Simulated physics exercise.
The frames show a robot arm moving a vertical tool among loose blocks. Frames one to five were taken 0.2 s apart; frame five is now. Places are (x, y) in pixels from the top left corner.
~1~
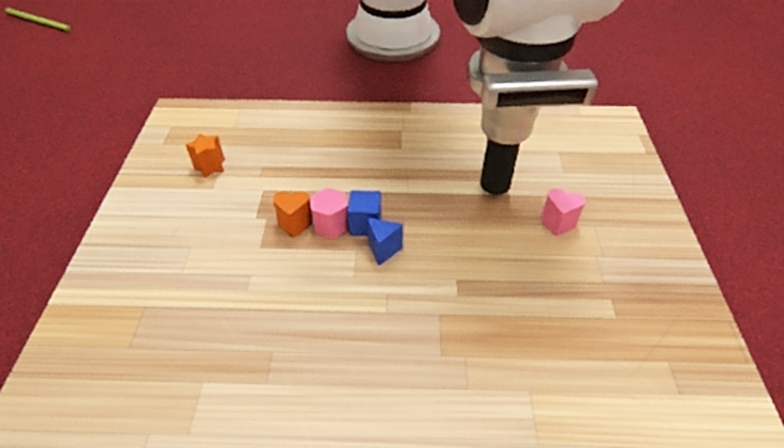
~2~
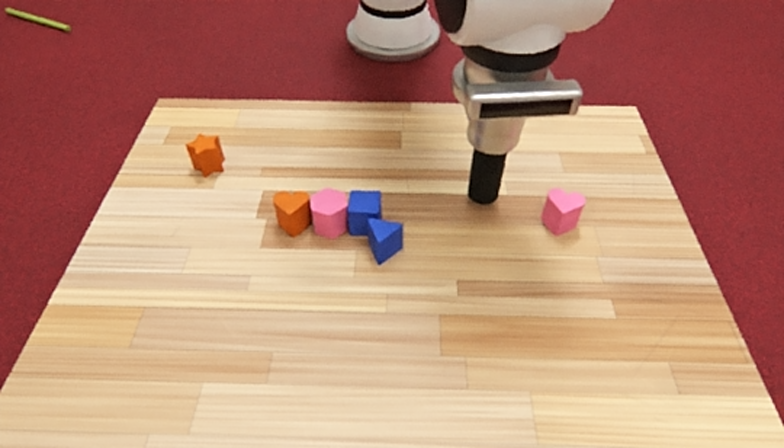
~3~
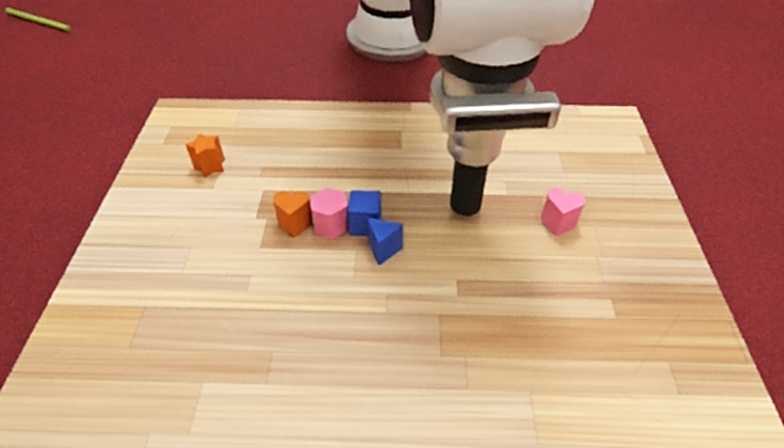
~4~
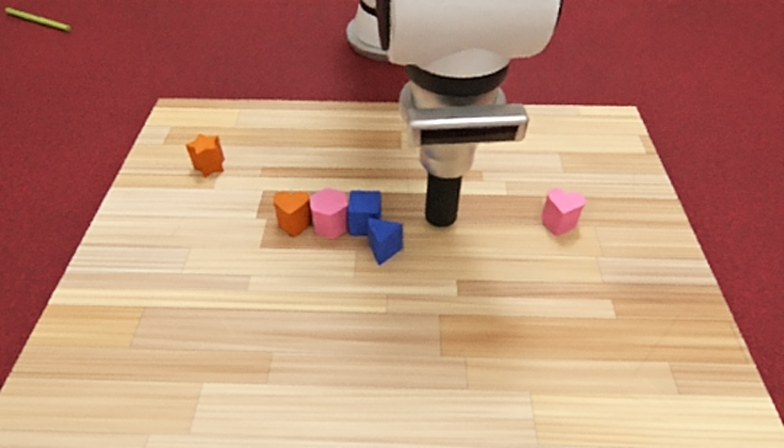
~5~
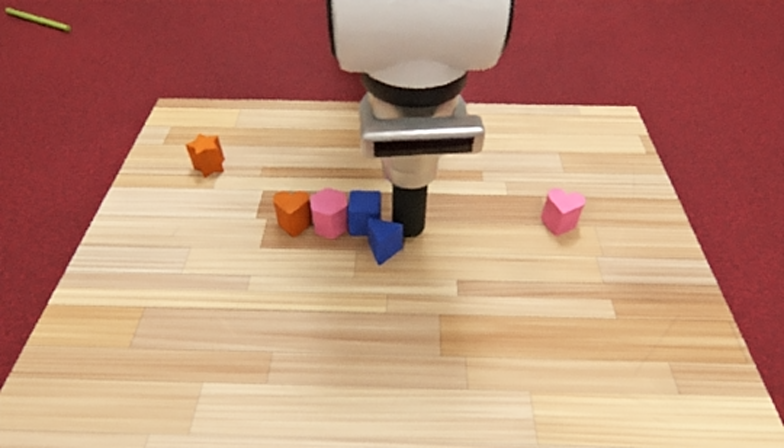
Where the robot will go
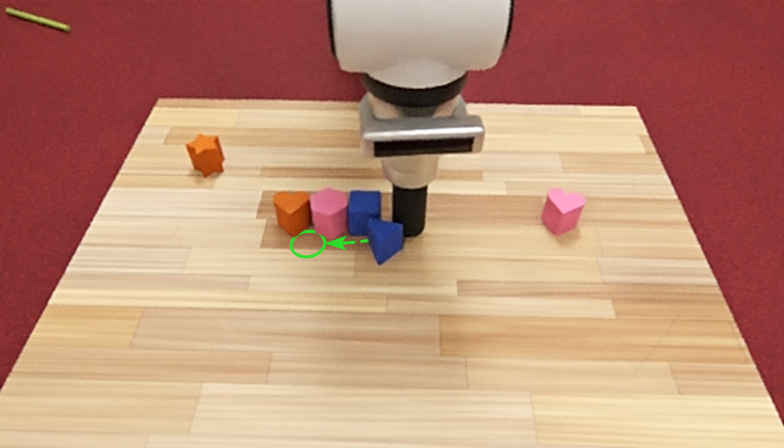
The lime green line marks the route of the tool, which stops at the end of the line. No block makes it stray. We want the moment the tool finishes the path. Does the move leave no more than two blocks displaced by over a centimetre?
My answer is no.
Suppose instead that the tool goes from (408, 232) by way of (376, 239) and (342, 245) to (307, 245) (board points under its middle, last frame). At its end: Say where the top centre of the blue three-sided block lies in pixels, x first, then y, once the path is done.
Its top face will be centred at roughly (367, 239).
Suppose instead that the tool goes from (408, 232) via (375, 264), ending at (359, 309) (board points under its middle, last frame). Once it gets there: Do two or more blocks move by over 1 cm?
No, it doesn't check out.
The line goes from (408, 232) via (376, 239) and (342, 243), ending at (308, 244).
The first path, step by step. One third of the way, tool at (376, 233); orange heart-shaped block at (282, 199), turned 30° anticlockwise; pink hexagon at (315, 194); blue square piece at (350, 200), turned 30° clockwise; blue three-sided block at (370, 236).
Two thirds of the way, tool at (341, 237); orange heart-shaped block at (271, 196), turned 70° anticlockwise; pink hexagon at (299, 182); blue square piece at (329, 197), turned 80° clockwise; blue three-sided block at (366, 238), turned 25° anticlockwise.
At the end, tool at (307, 237); orange heart-shaped block at (271, 196), turned 70° anticlockwise; pink hexagon at (298, 181), turned 15° anticlockwise; blue square piece at (328, 196), turned 85° clockwise; blue three-sided block at (366, 238), turned 25° anticlockwise.
